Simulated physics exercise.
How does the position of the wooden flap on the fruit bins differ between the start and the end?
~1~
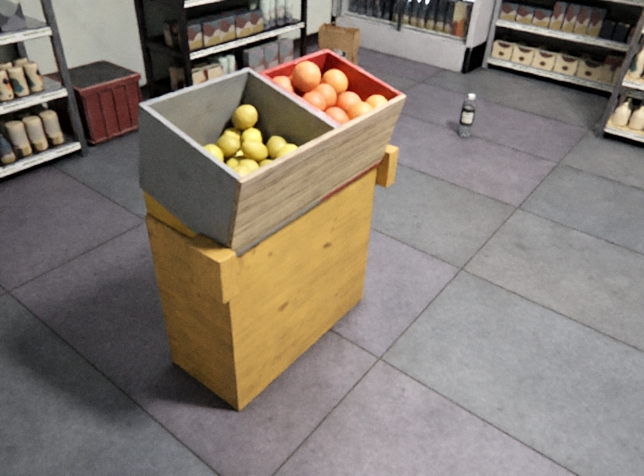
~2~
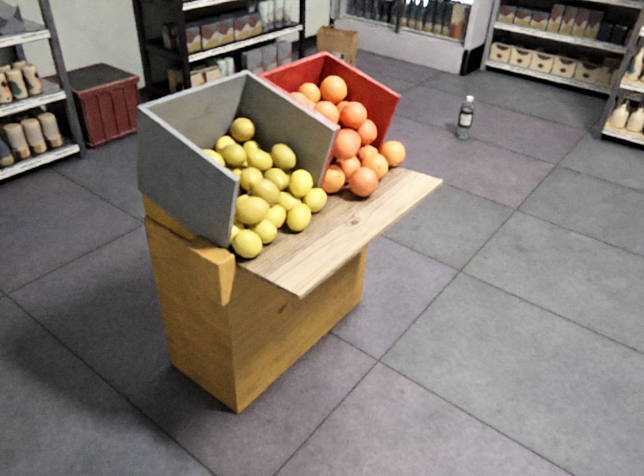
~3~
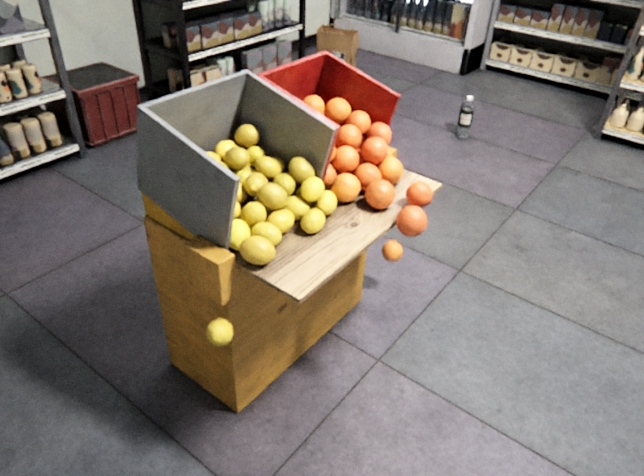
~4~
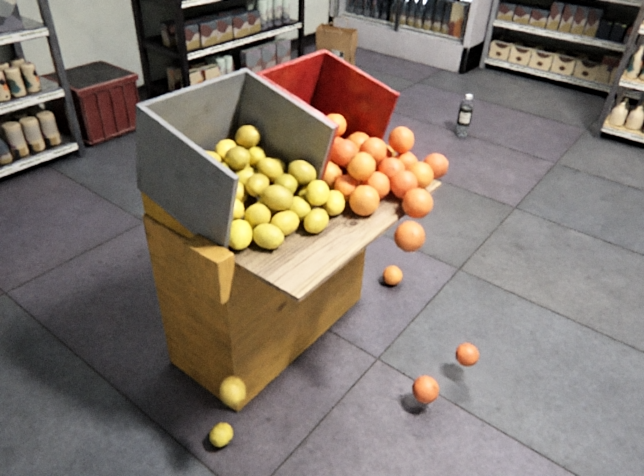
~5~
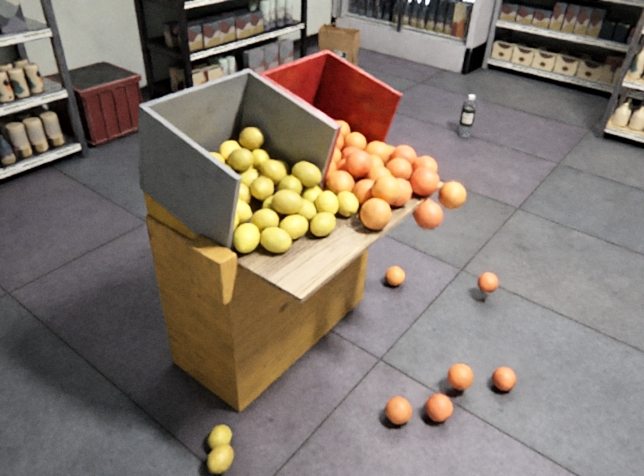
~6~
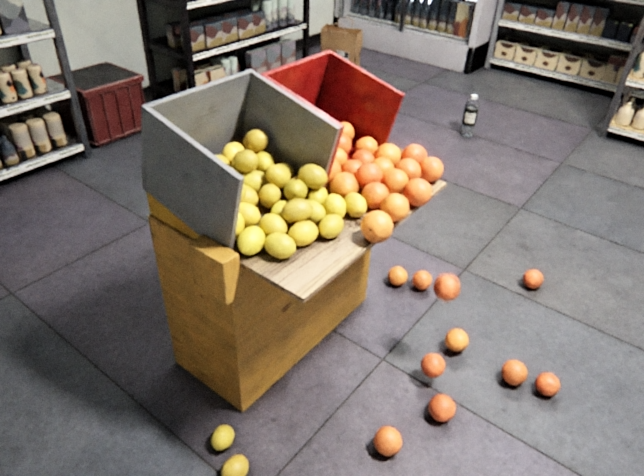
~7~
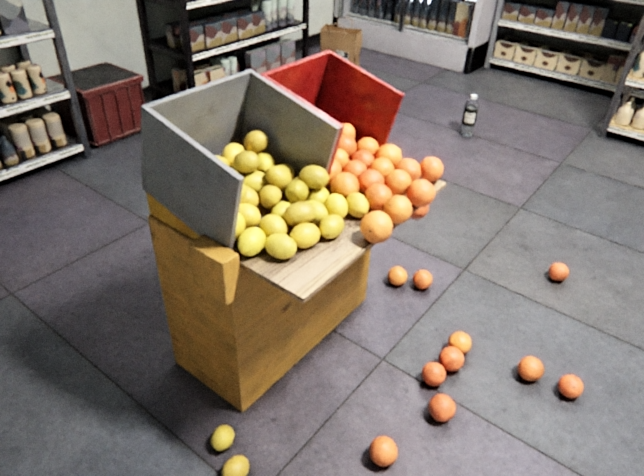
At the start the flap leans up against the front of the bins, holding the fruit in. By the end it lies on its side, folded down and sticking outward like a shelf with fruit resting on it.
